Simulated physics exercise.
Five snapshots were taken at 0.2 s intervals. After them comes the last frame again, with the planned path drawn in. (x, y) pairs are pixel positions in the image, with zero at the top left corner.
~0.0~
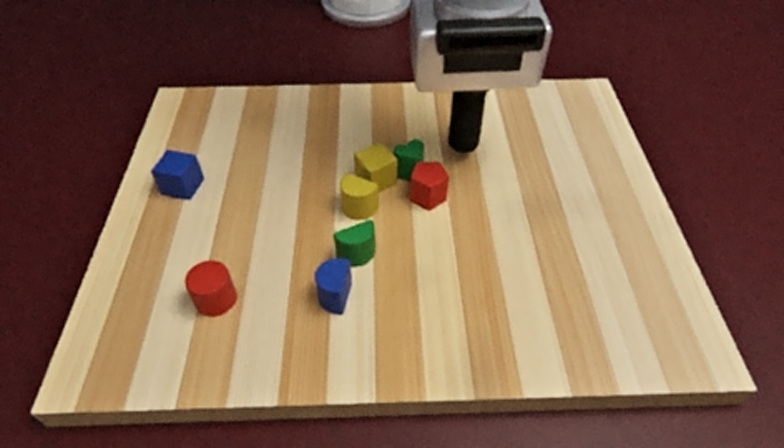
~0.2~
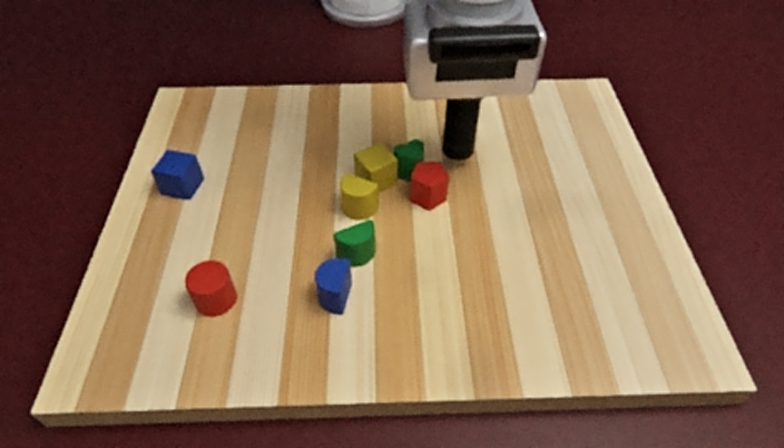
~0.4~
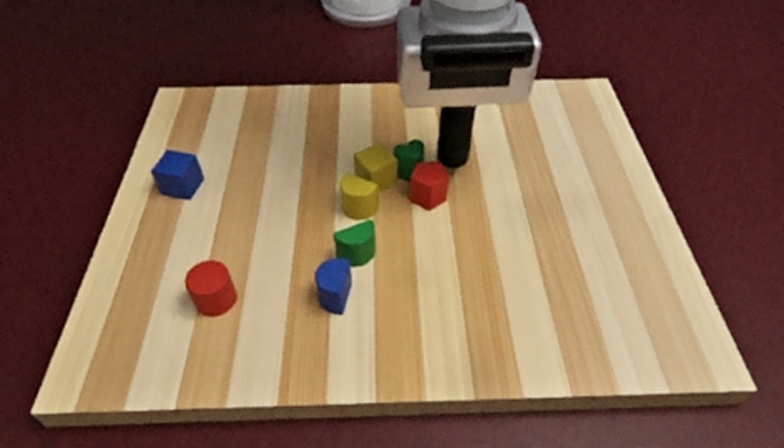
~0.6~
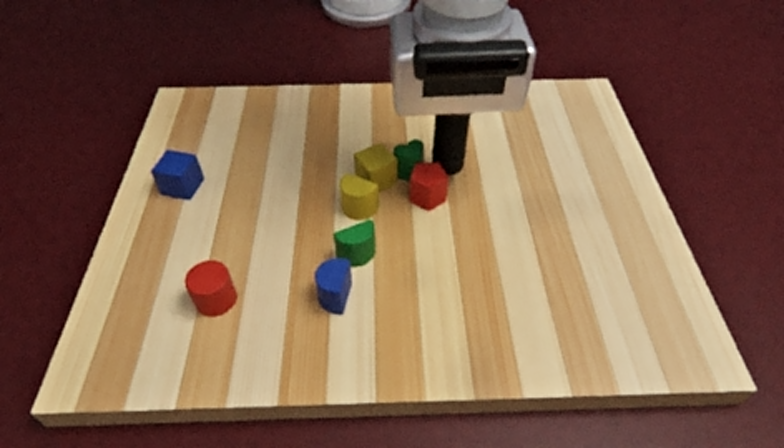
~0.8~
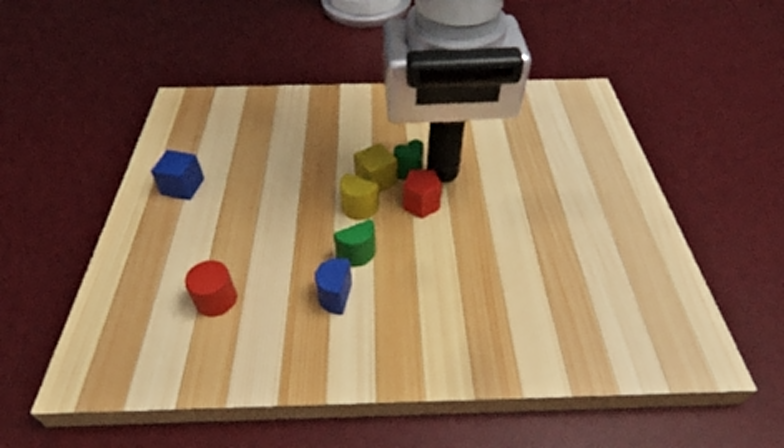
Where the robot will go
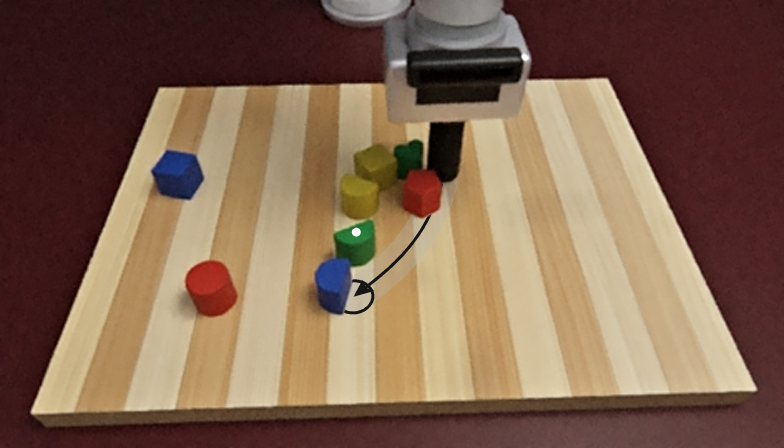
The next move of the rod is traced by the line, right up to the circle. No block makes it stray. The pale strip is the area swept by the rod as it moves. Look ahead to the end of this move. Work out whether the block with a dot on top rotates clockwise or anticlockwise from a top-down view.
It goes anticlockwise.
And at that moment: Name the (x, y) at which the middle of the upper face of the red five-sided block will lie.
The middle of its upper face should be somewhere near (373, 215).
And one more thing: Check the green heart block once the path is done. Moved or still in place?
The block in question stays where it was by the end.
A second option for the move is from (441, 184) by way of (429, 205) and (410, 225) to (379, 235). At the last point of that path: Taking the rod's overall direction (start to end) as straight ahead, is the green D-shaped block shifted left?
No
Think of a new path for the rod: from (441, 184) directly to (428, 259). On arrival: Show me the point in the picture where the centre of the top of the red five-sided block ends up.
Most likely (397, 210).
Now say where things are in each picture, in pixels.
In the first frame, rod's lower end at (463, 144); blue D-shaped block at (332, 273); green D-shaped block at (356, 232); green heart block at (411, 148); red five-sided block at (430, 172).
In the second frame, rod at (458, 151); blocks still.
In the third frame, rod at (453, 158); blocks still.
In the fourth frame, rod at (448, 165); blocks still.
In the fifth frame, rod at (443, 172); blue D-shaped block at (332, 273); green D-shaped block at (356, 232); green heart block at (411, 148); red five-sided block at (423, 180).
Drawn move, from (441, 184) via (414, 241), ending at (354, 297); the dot is on the green D-shaped block.
On the path given first. One third of the way, rod at (427, 211); red five-sided block at (394, 206), turned 70° clockwise.
Two thirds of the way, rod at (397, 249); green D-shaped block at (341, 234), turned 35° anticlockwise; red five-sided block at (373, 215).
At the end, rod at (353, 286); blue D-shaped block at (317, 277); green D-shaped block at (341, 234), turned 35° anticlockwise; green heart block still; red five-sided block at (373, 215), turned 125° clockwise.
